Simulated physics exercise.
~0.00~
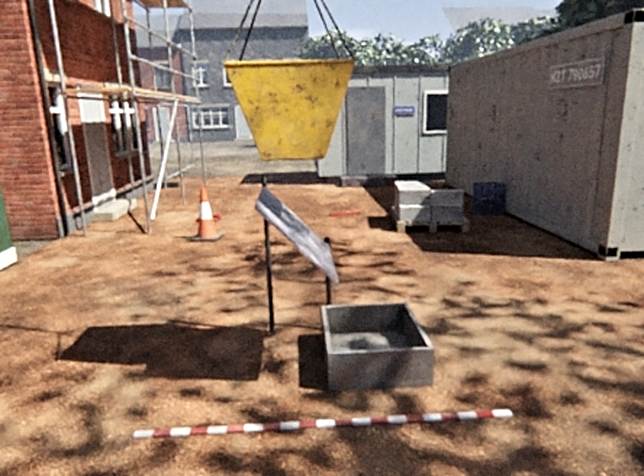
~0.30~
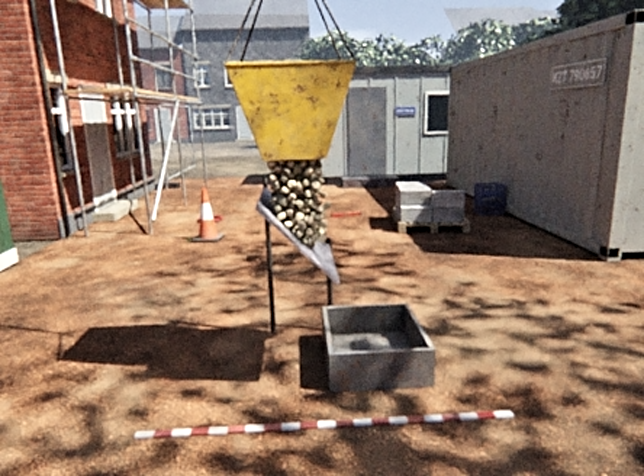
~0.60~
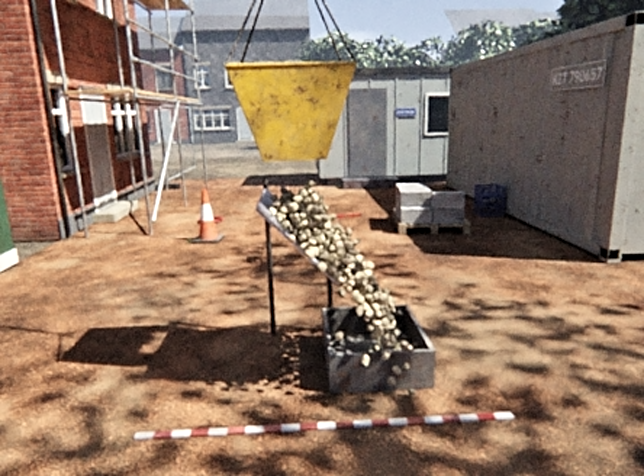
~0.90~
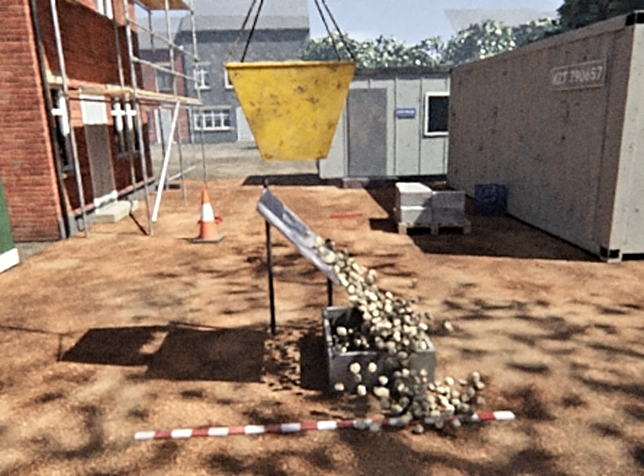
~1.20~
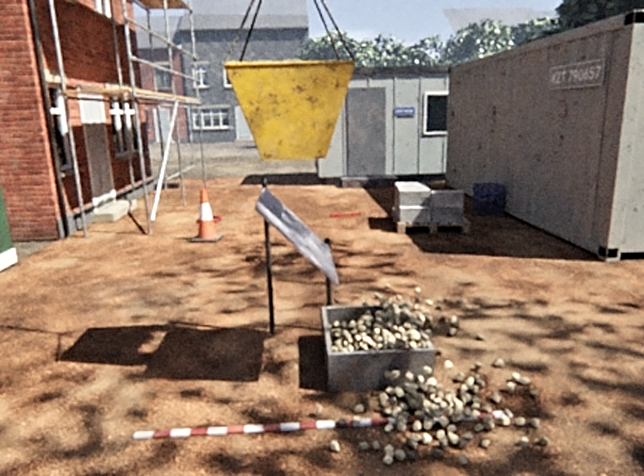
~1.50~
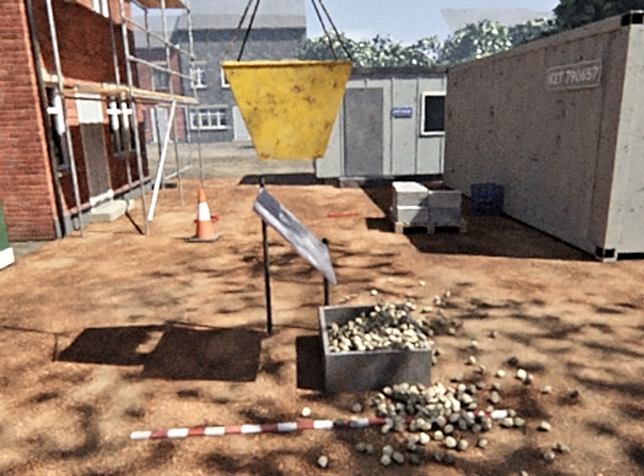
On a sunlit building site, pale stones drop from a hanging yellow skip onto a sloping steel plate and slide down to the right into an open grey bin, where most of them settle while the rest spill beside it and across a red-and-white striped staff.
